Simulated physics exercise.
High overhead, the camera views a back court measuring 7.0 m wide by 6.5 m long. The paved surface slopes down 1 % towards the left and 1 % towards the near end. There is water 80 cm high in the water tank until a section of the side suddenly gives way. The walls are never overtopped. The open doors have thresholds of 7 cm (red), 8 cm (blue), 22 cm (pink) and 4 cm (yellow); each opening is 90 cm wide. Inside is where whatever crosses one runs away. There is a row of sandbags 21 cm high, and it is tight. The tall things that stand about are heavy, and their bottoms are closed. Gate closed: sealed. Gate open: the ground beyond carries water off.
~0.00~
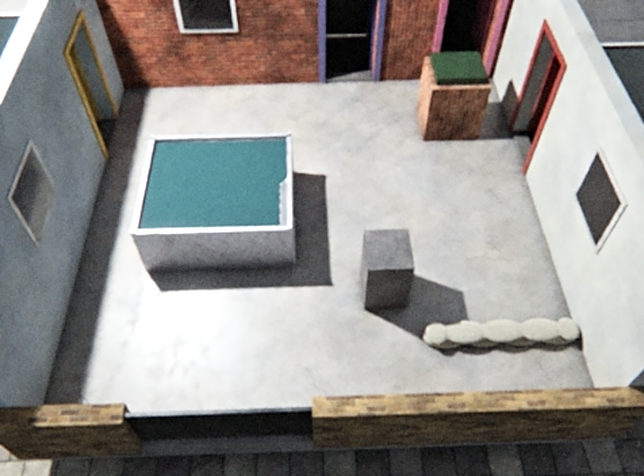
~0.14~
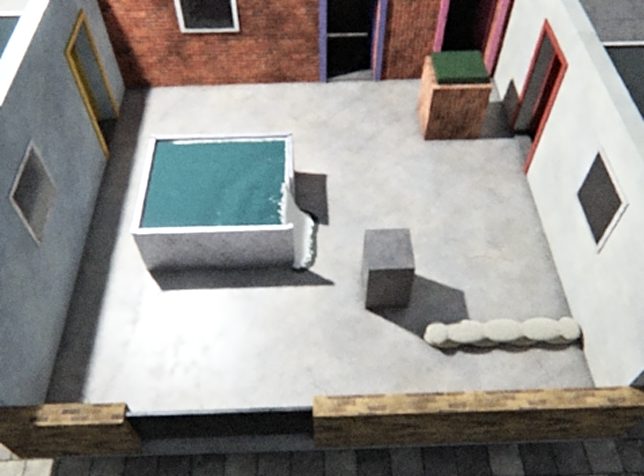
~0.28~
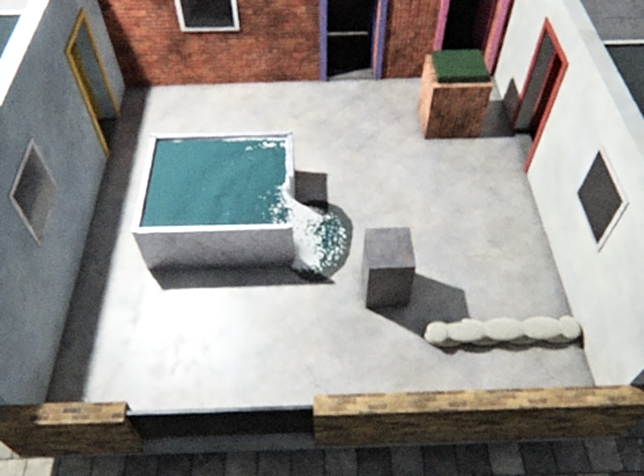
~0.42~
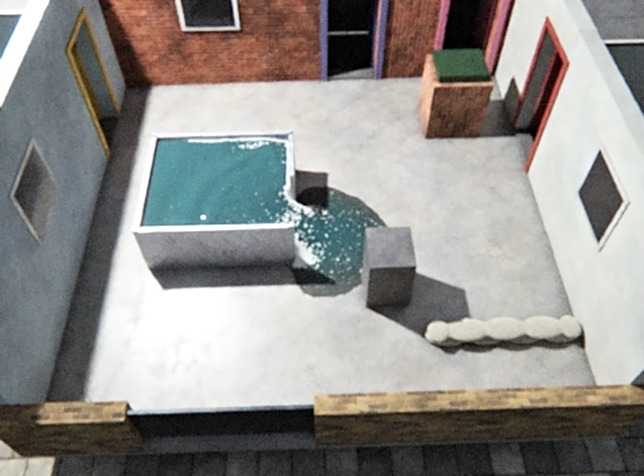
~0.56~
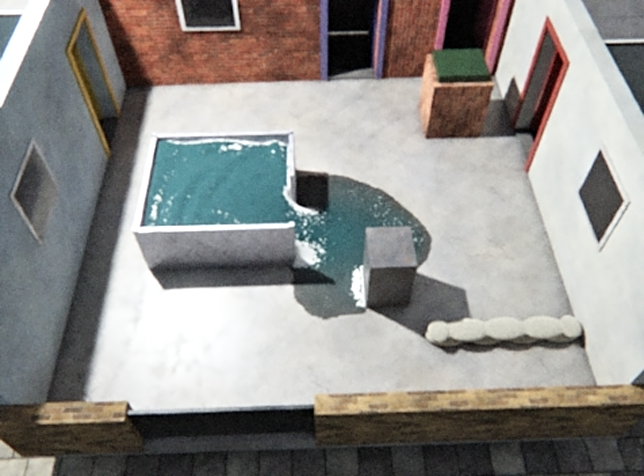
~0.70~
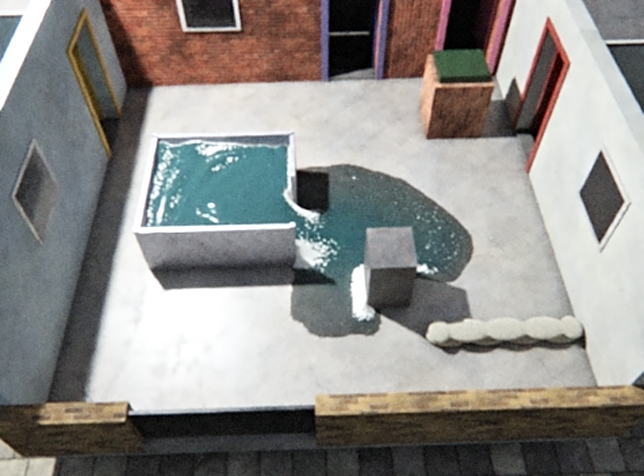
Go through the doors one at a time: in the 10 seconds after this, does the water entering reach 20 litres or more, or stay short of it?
Going through them: The red door reaches it; the blue door stays short; the pink door stays short; the yellow door reaches it.
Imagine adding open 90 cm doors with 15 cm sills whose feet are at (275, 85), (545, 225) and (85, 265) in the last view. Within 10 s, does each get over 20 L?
Note, doorways in listed order: Stays short, goes beyond, stays short.
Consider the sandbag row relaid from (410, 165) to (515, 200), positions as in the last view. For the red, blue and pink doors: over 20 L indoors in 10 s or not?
Checking the limit, red is fine, blue is fine, pink is fine.
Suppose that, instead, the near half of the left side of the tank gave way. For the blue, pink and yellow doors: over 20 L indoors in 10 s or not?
Here's how it goes: Blue falls short, pink falls short, yellow exceeds it.
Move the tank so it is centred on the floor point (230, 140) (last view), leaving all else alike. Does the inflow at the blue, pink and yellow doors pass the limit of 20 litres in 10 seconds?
Well, against that limit, at blue it's within bounds, at pink it's within bounds, and at yellow it's within bounds.
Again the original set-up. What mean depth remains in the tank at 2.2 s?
44 cm.
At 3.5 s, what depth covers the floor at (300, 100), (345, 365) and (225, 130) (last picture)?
First 0 cm, then 3 cm, then 0 cm.
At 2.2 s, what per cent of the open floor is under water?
I'd guess around 35 %.
After 1.4 s water covers 30 % of the floor and is deepest (42 cm) near (302, 244); red door not reached, blue door not reached, pink door not reached, yellow door not reached.
After 2.2 s water covers 35 % of the floor and is deepest (34 cm) near (537, 227); red door 18 cm at the sill, 9 L in, blue door not reached, pink door not reached, yellow door not reached.
After 3.5 s water covers 50 % of the floor and is deepest (26 cm) near (566, 320); red door 14 cm at the sill, 63 L in, blue door not reached, pink door 20 cm at the sill, 0 L in, yellow door not reached.
After 6.0 s water covers 75 % of the floor and is deepest (17 cm) near (41, 429); red door 10 cm at the sill, 93 L in, blue door 3 cm at the sill, 0 L in, pink door 13 cm at the sill, 1 L in, yellow door not reached.
After 10.0 s water covers 95 % of the floor and is deepest (14 cm) near (41, 429); red door 8 cm at the sill, 106 L in, blue door 3 cm at the sill, 0 L in, pink door 7 cm at the sill, 1 L in, yellow door 12 cm at the sill, 45 L in.
